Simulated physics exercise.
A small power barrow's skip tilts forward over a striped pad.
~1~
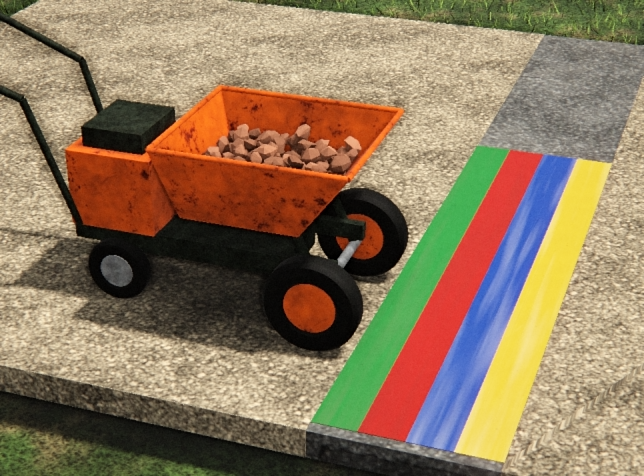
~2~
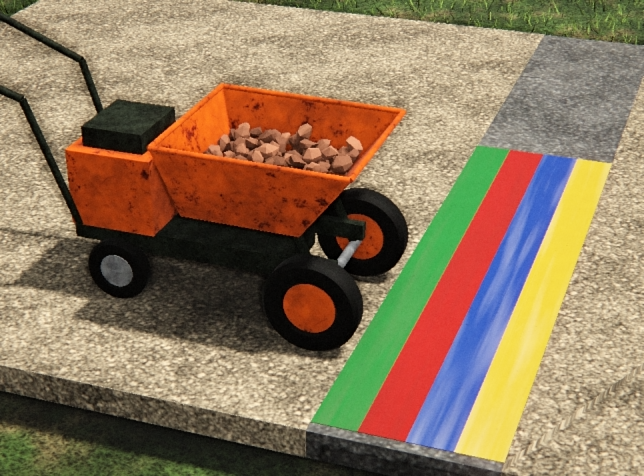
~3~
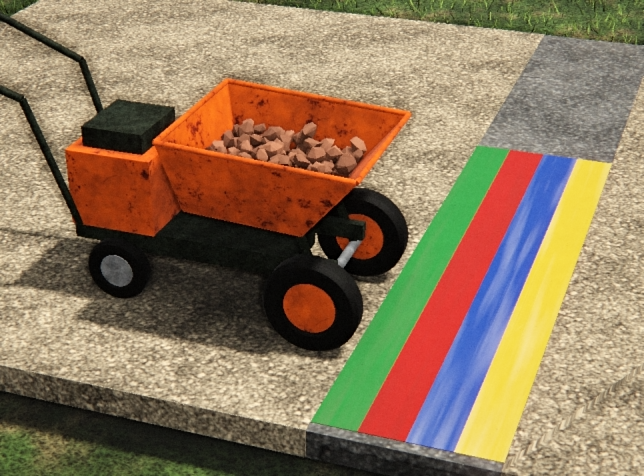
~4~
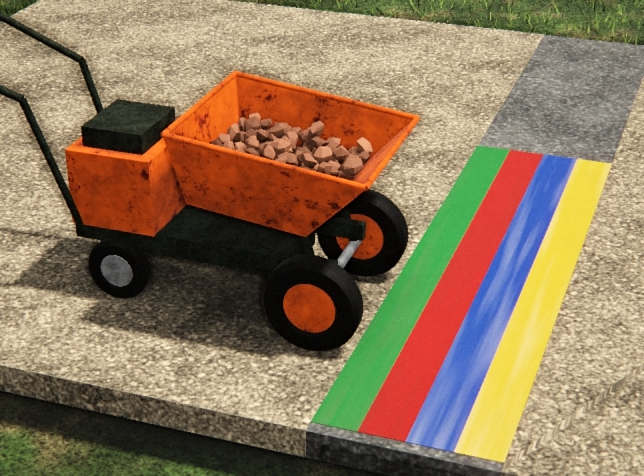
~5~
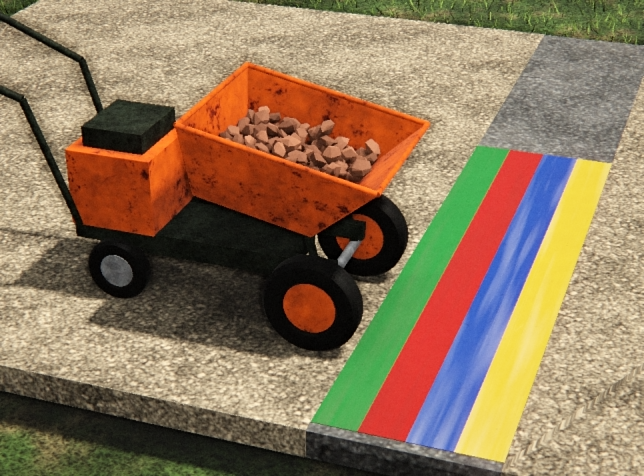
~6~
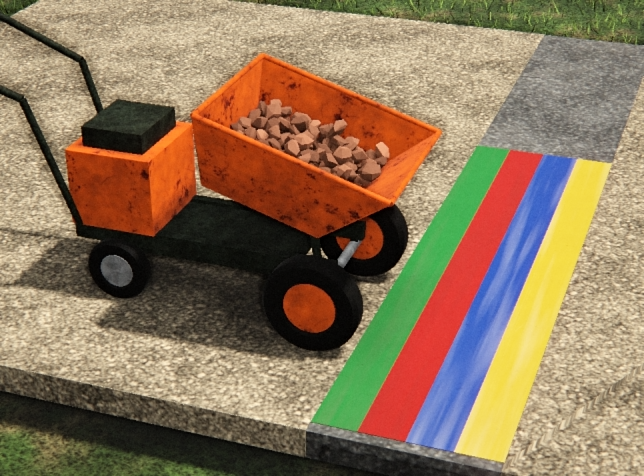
The orange skip of a small barrow, loaded with lumps of rubble, starts nearly level and tilts gradually forward to the right, its back rising while the wheels stay still beside a pad striped green, red, blue and yellow.
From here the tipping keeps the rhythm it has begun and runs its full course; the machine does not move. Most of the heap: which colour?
Colour: Yellow.
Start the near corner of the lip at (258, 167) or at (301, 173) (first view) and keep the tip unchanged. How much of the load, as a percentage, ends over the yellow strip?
Estimates, in order: 10 % then 20 %.
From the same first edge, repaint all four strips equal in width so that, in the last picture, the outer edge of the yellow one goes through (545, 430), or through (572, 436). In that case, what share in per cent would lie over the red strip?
Roughly 0 per cent, then roughly 10 per cent.
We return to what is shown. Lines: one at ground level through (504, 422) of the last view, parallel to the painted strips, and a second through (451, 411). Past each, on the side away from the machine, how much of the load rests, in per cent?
First 30 in a hundred, second 80 in a hundred.
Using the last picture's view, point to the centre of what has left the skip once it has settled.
Resting centre, last picture - approx. (521, 332).
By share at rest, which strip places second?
It's blue next.
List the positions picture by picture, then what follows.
The first picture shows lip of the skip near (348, 180), level; top of the load near (256, 162), lumps of rubble; green strip near (356, 387); red strip near (402, 396); blue strip near (448, 405); yellow strip near (496, 415).
The second picture shows lip of the skip near (350, 181), level; top of the load near (258, 161).
The third picture shows lip of the skip near (356, 183), tipped barely; top of the load near (262, 159).
The fourth picture shows lip of the skip near (365, 188), tipped a little; top of the load near (253, 146).
The fifth picture shows lip of the skip near (377, 195), tipped a little; top of the load near (263, 141).
The sixth picture shows lip of the skip near (390, 204), tipped clearly; top of the load near (263, 138); green strip near (356, 387); red strip near (402, 396); blue strip near (448, 405); yellow strip near (496, 415).
Shortly afterwards, skip tipped steeply; the whole lot in the skip.
Next, skip tipped right over; the bulk in the skip; a little over the blue strip; a little over the yellow strip; only a few off the paint.
Some moments later, skip tipped right over; near a quarter in the skip; near a quarter over the blue strip; near a third over the yellow strip; near a quarter off the paint.
In the end, skip tipped right over; a little in the skip; none at all over the green strip; none at all over the red strip; near a quarter over the blue strip; near a third over the yellow strip; near a quarter off the paint.
